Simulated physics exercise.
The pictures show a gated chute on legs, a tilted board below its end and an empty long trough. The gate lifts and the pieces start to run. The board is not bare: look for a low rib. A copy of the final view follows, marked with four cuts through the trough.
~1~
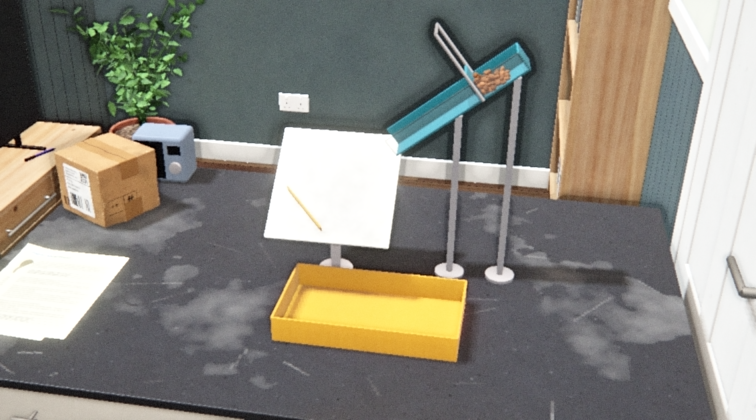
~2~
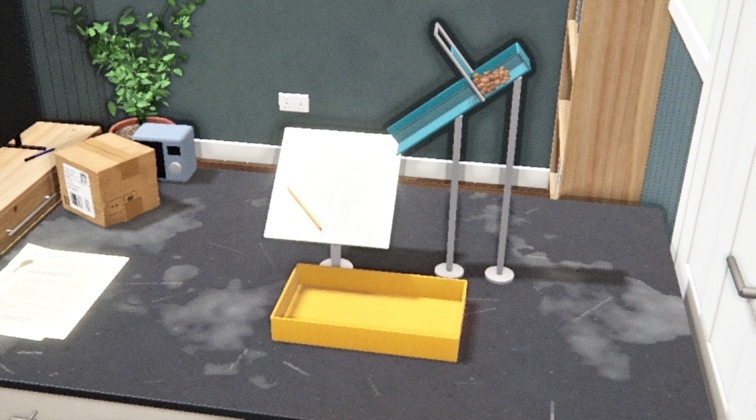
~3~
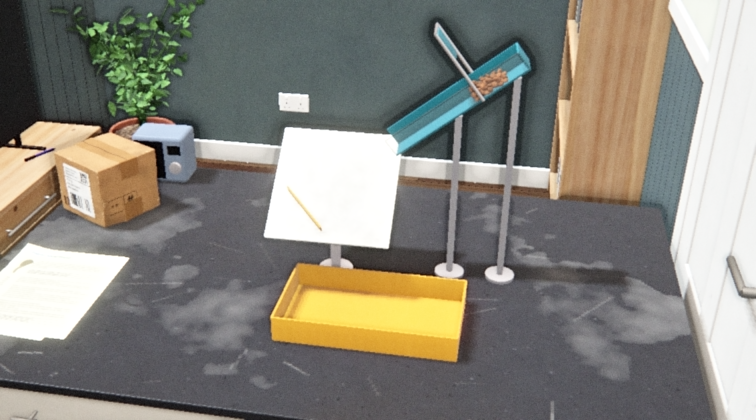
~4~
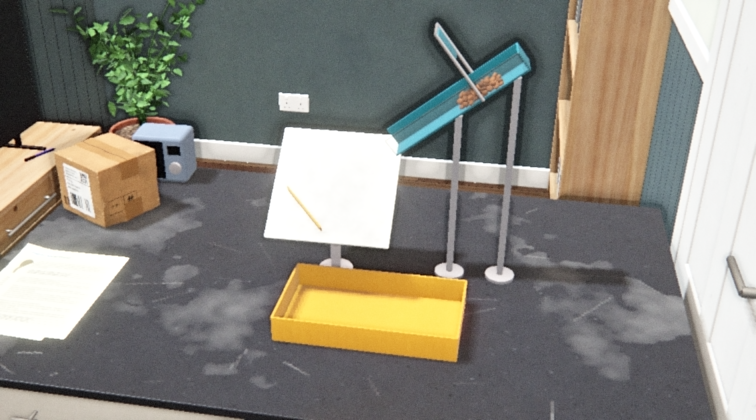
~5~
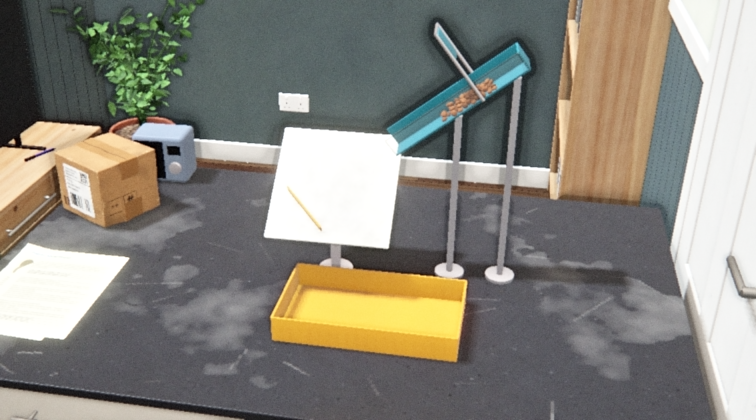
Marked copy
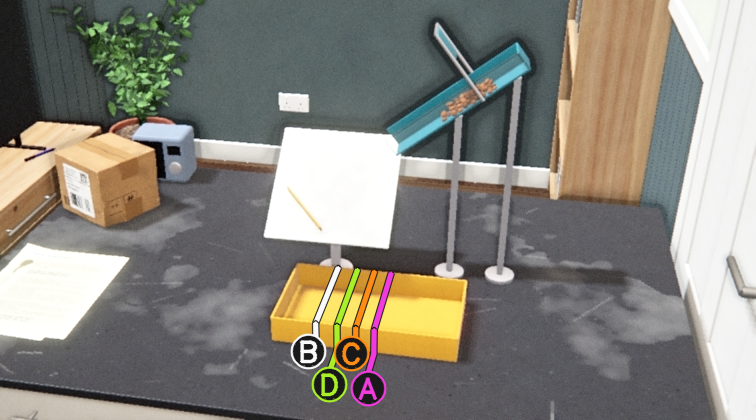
Teal chute on grey legs with its gate lifting slightly and small brown pieces sliding down-left, above a white board and yellow trough.
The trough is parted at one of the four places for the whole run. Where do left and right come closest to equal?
B works best here.
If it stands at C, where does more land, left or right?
More lands on the left.
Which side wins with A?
More lands on the left.
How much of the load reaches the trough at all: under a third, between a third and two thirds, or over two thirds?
Over two thirds.
On the marked copy, line A crosses the front rim at (374, 329); line B crosses the front rim at (315, 322); line C crosses the front rim at (355, 327); line D crosses the front rim at (337, 325).
If A is chosen, of what is caught, every piece on the left of the divider, not one piece on the right.
If B is chosen, of what is caught, roughly half on the left of the divider, roughly half on the right.
If C is chosen, of what is caught, every piece on the left of the divider, not one piece on the right.
If D is chosen, of what is caught, almost all on the left of the divider, about a tenth on the right.
